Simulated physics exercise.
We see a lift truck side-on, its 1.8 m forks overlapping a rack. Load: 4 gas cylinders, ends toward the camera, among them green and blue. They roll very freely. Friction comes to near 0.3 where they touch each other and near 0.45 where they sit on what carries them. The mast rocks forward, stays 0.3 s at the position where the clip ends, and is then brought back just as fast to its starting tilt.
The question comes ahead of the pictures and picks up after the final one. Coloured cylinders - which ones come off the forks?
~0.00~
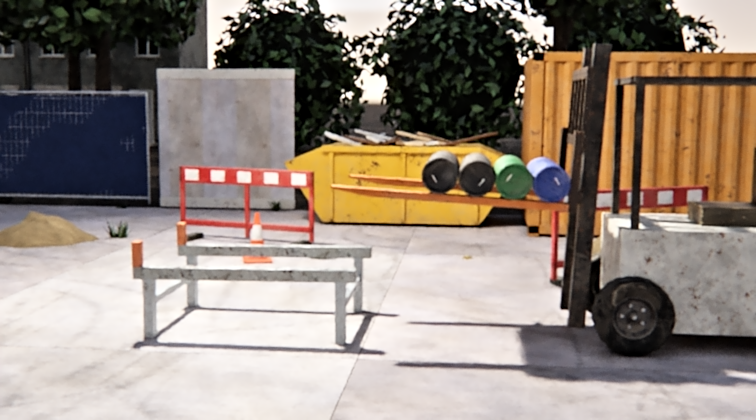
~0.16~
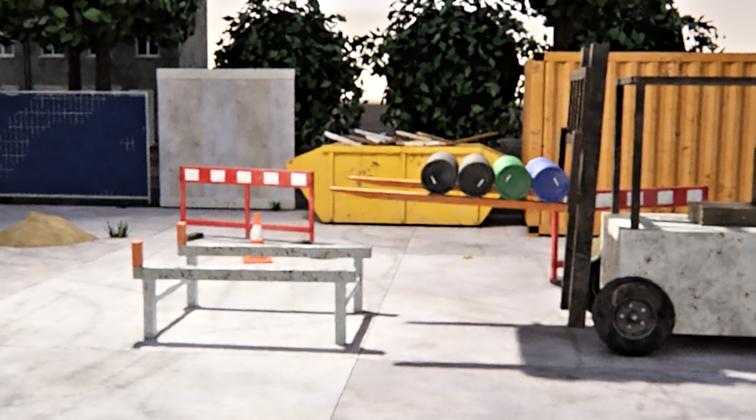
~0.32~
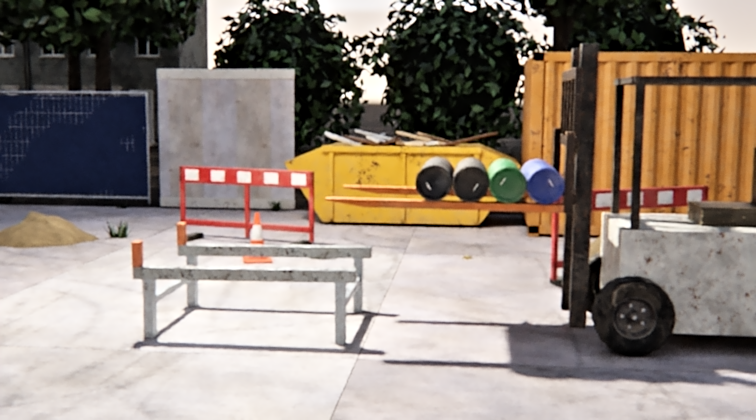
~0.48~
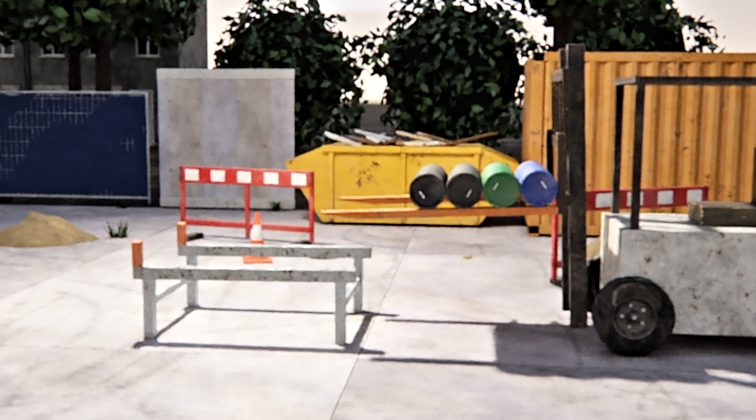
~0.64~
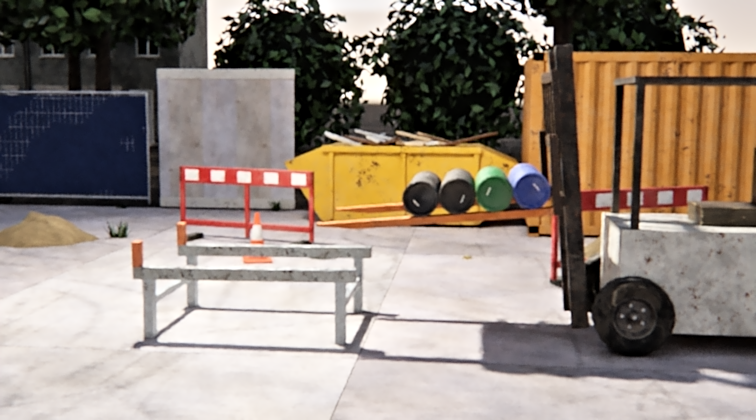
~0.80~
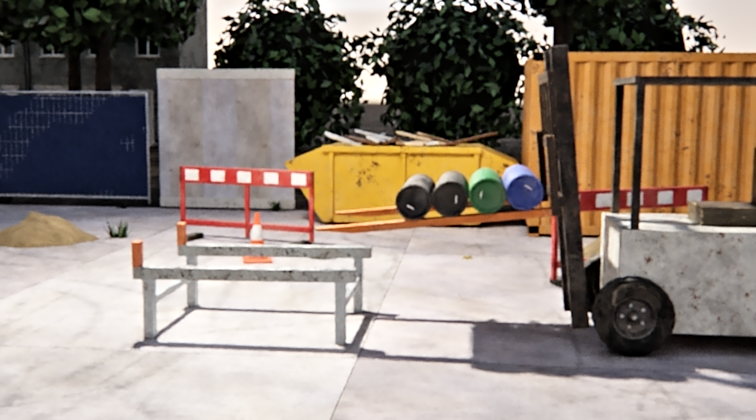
Green cylinder: Stays, blue: Stays.
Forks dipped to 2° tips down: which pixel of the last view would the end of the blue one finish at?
It would finish close to (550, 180) in the last picture.
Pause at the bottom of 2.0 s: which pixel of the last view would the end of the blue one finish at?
Around pixel (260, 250).
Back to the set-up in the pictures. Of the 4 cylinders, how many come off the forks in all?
It comes to 1.
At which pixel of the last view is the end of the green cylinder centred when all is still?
Around (514, 182).
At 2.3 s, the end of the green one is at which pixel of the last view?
Roughly at (397, 173) in the last picture.
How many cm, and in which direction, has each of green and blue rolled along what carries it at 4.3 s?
Green has shifted 90 left and blue 90 left.
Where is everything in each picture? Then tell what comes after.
Green at (514, 182), blue at (552, 185); forks 3° tips up; tips at (335, 187); 4 of the 4 lie directly on the forks, in the first picture.
Green at (513, 182), blue at (551, 185); forks 3° tips up, in the second picture.
Green at (508, 186), blue at (546, 187); forks 1° tips up, in the third picture.
Green at (501, 190), blue at (539, 189); forks 3° tips down; tips at (325, 213), in the fourth picture.
Green at (494, 194), blue at (532, 191); forks 5° tips down, in the fifth picture.
Green at (487, 196), blue at (525, 193); forks 6° tips down; tips at (320, 229), in the sixth picture.
After 2.3 s, green is on the forks, 50 cm from the tips, rolling left; blue is on the forks, 80 cm from the tips, rolling left; 1 of 4 has left the forks.
After 4.3 s, green is on the forks, 50 cm from the tips, rolling right; no change for blue; 1 of 4 has left the forks.
At rest (6.7 s), green is on the forks, 140 cm from the tips; blue is on the forks, 170 cm from the tips; 1 of 4 has left the forks.
